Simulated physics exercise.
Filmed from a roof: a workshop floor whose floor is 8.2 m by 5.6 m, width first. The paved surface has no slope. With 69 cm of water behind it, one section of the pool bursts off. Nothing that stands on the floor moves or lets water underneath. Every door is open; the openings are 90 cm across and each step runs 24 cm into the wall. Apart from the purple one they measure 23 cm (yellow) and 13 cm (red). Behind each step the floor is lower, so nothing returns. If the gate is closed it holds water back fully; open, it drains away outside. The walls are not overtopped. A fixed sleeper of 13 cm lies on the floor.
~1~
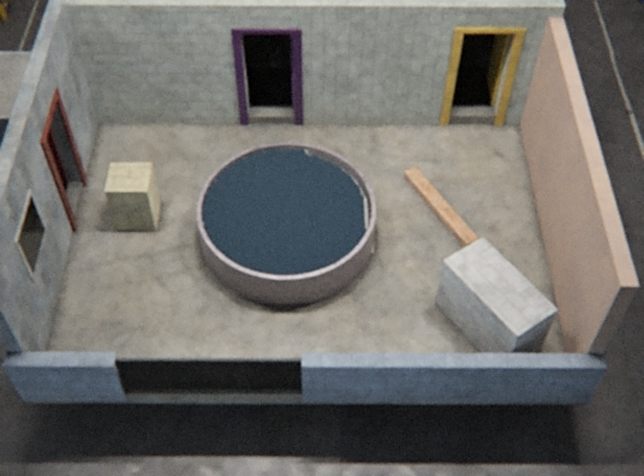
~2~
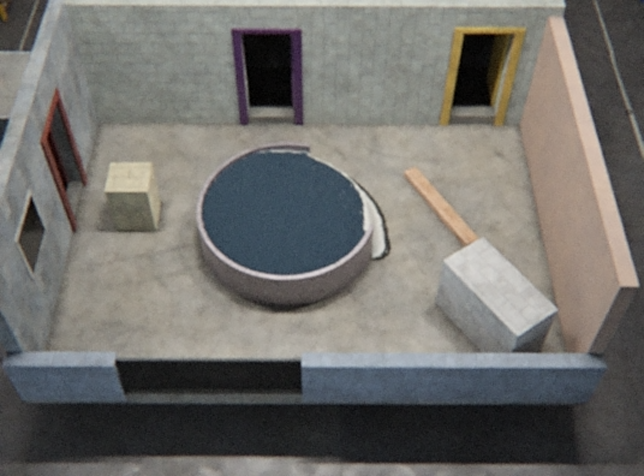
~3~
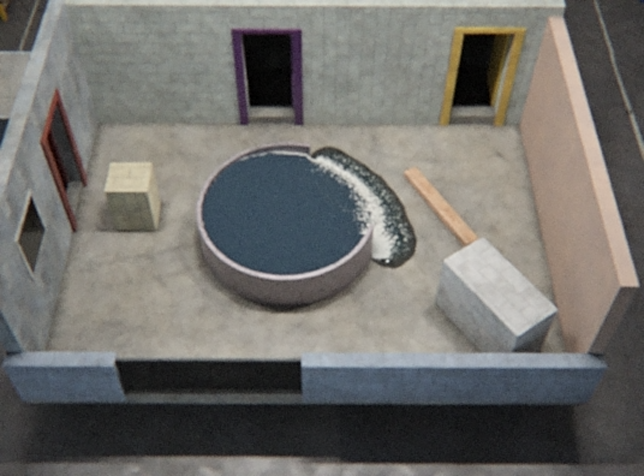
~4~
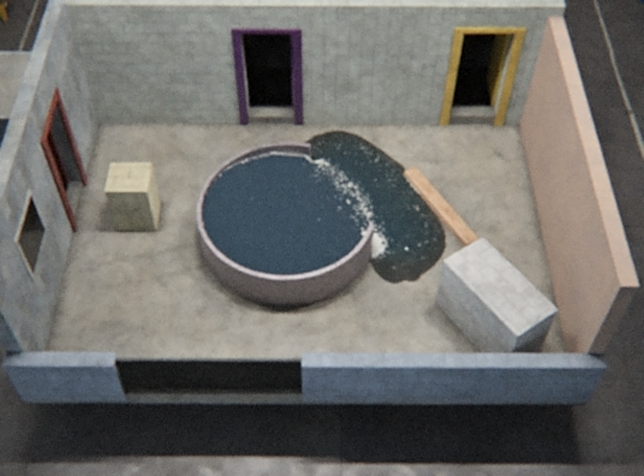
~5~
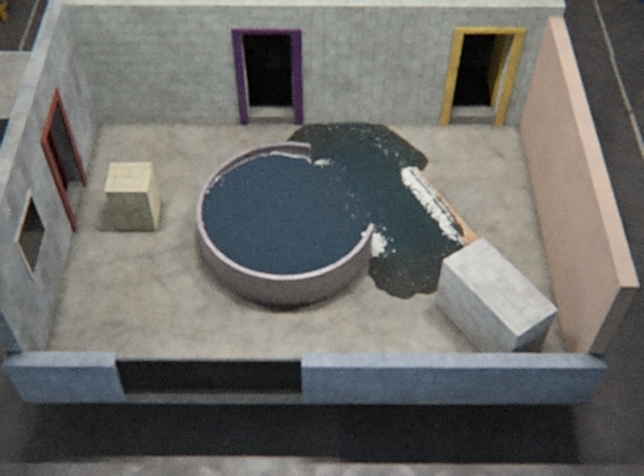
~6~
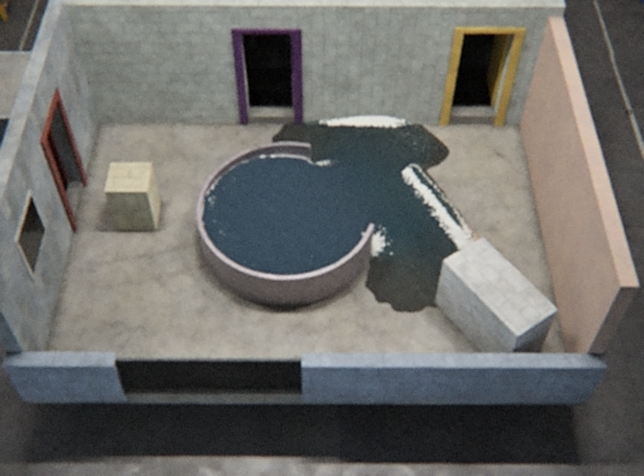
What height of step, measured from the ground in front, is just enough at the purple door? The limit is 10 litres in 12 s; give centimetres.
Close to 7 cm is just enough.
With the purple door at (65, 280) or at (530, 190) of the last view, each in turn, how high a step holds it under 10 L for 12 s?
About 11.0 and 30 cm.
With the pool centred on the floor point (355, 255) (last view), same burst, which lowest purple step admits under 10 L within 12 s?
Some 7.0 cm.
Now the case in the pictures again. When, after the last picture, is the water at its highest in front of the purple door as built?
Near 8.0 s.
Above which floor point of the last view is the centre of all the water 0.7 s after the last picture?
At about (335, 215).
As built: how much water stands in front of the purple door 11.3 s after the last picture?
About 7.0 cm.
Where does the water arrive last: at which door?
It is the red one.
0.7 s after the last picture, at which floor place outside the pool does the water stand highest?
Around (410, 187).
Then, 0.7 s after the last picture water covers 35 % of the floor, deepest (44 cm) near (410, 187); 5 cm at the purple door, 0 litres in over its 19 cm step.
Then, 2.3 s after the last picture water covers 50 % of the floor, deepest (44 cm) near (488, 125); 4 cm at the purple door, 0 litres in over its 19 cm step.
Then, 11.3 s after the last picture water covers 100 % of the floor, deepest (20 cm) near (109, 123); 7 cm at the purple door, 0 litres in over its 19 cm step.
At the purple door as built, the water peaked near 12 cm, 8.1 s after the last picture.
Run again over the same 12 s with other heights there, 19 litres in over 6 cm, 6 litres over 8 cm. The limit of 10 litres is kept from about 7 cm up.
